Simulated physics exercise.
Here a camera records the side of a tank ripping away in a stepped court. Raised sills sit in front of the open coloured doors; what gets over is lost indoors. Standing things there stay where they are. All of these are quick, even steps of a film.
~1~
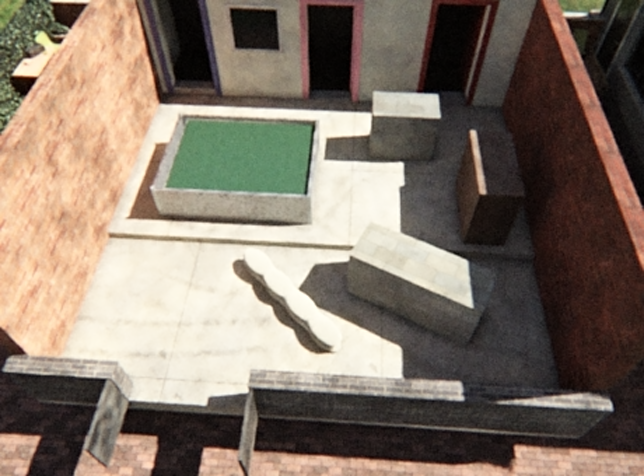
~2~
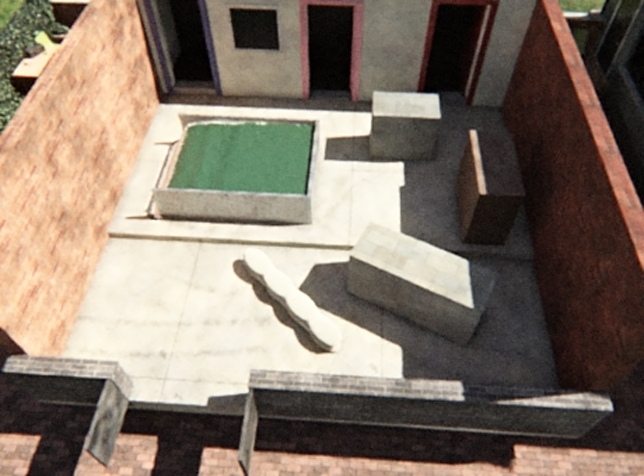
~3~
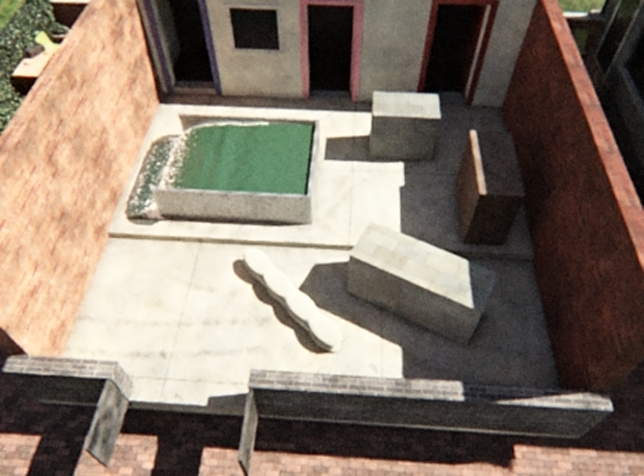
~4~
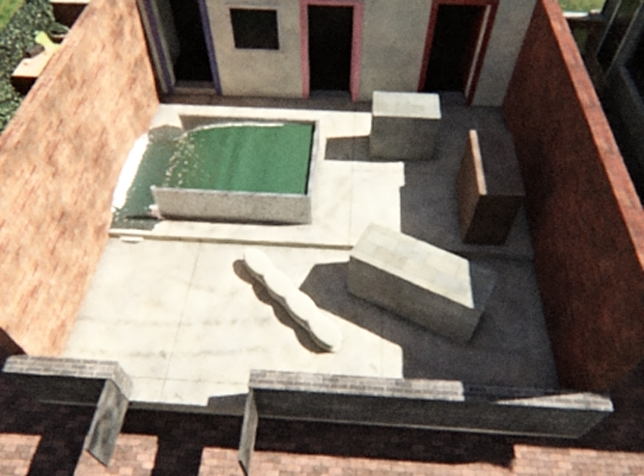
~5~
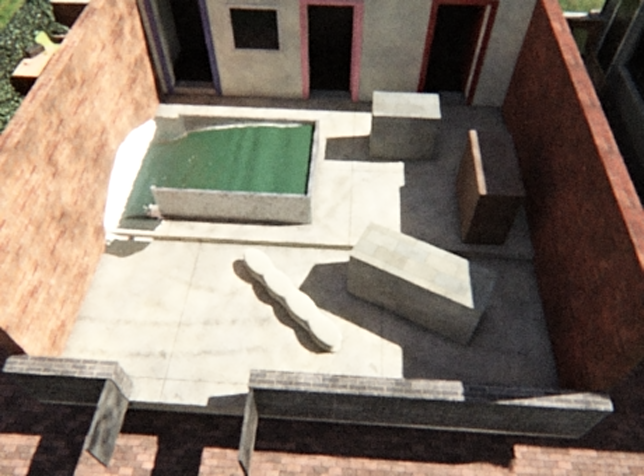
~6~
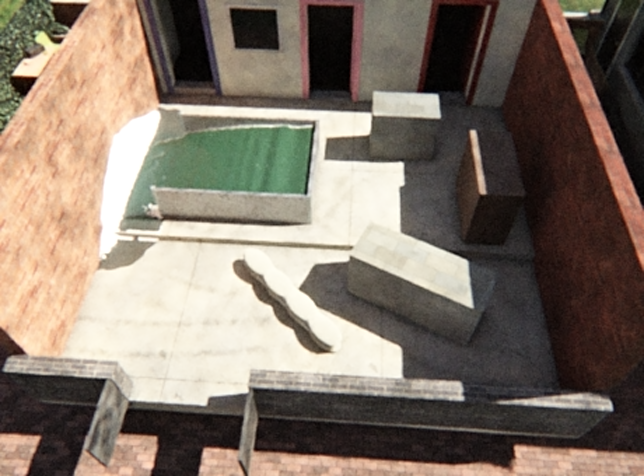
The footage shows a walled court with blocks and coloured doorways, where a low tank of green water stands whole until its left side gives way, and water pours out leftward, foaming white against the brick wall.
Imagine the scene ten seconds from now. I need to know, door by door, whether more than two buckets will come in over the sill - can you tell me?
Sure. At the pink door, no more than two will. At the blue door, more than two will. At the red door, no more than two will.
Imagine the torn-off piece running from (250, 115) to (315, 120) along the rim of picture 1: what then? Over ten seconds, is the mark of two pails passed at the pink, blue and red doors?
My reading: Pink door floods, blue door lets less in, red door stays under.
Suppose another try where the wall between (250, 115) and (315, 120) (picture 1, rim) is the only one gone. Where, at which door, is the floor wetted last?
Answer: The red-painted one.
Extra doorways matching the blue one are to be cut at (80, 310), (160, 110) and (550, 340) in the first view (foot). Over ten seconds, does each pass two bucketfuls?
First ends up below, second ends up above, third ends up below.
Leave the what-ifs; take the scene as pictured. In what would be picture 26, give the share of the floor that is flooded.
I reckon 40 per cent or so.
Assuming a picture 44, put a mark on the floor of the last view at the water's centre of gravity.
I'd say near (254, 197).
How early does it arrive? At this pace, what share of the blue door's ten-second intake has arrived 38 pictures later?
By my reckoning, 100 percent.
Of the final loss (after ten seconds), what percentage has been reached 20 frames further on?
Result, approximate: 50 per cent.
A moment on, water covers 15 % of the floor; the pink door not reached, the blue door wet at the sill, nothing in, the red door not reached.
Next, water covers 25 % of the floor; the pink door not reached, the blue door over two buckets in, the red door not reached.
Then, water covers 40 % of the floor; the pink door wet at the sill, nothing in, the blue door far over two buckets in, the red door not reached.
Later, water covers 70 % of the floor; the pink door wet at the sill, nothing in, the blue door far over two buckets in, the red door wet at the sill, nothing in.
In the end, water covers 90 % of the floor; the pink door wet at the sill, nothing in, the blue door far over two buckets in, the red door wet at the sill, nothing in.
